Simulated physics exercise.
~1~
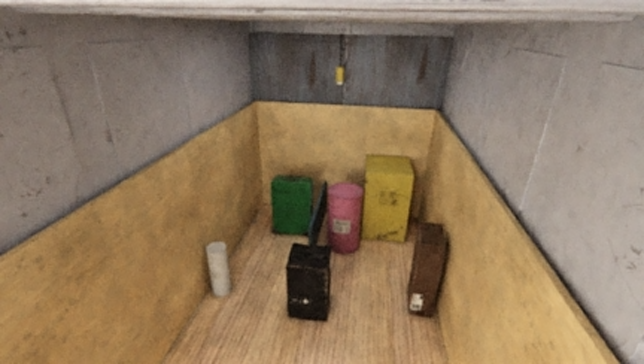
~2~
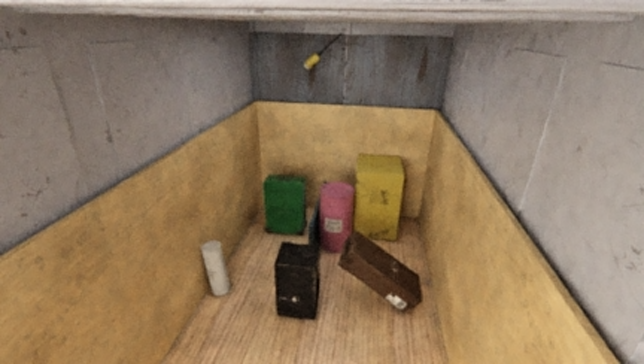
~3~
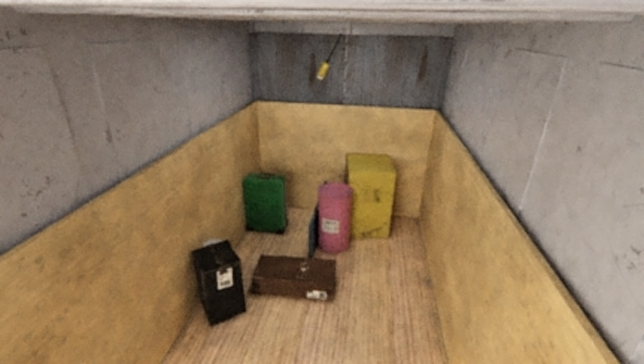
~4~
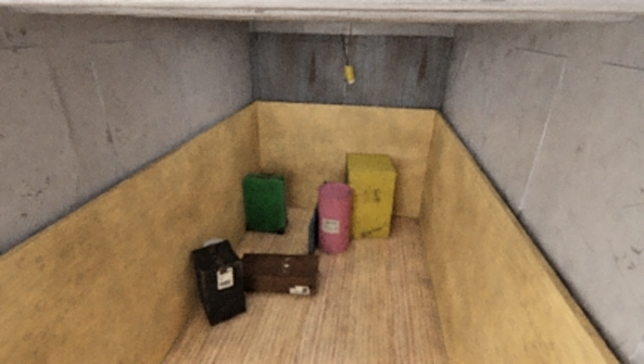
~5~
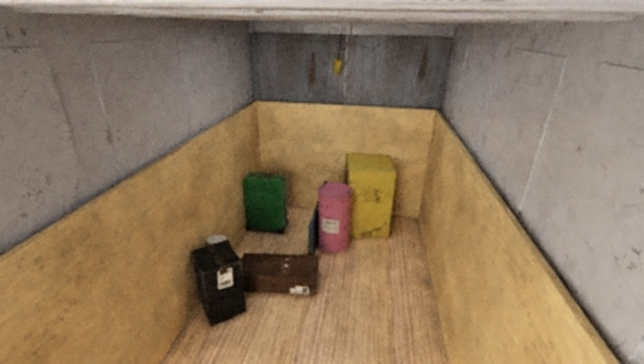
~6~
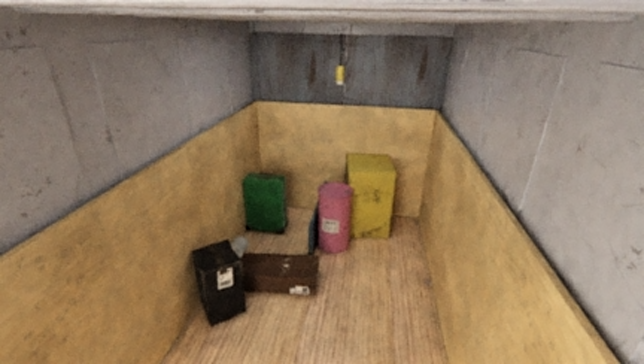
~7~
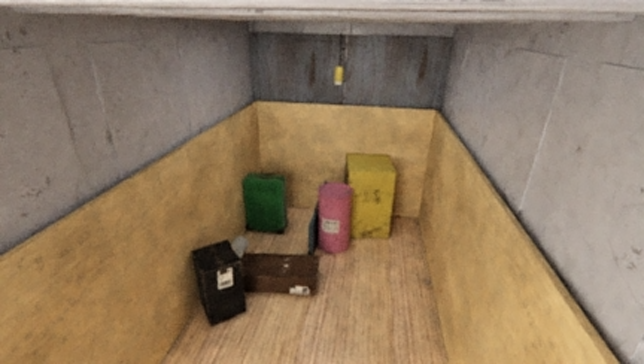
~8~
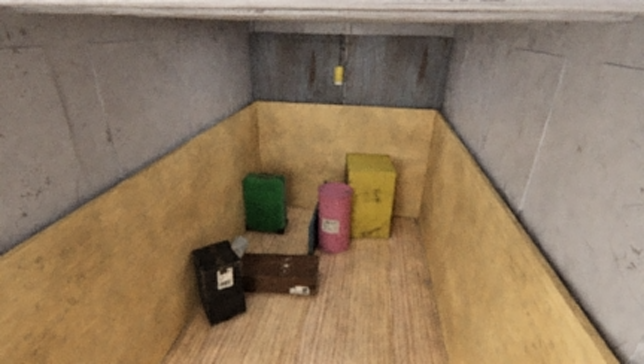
In a load bay, boxes slide left, the brown one topples, then the white canister falls.
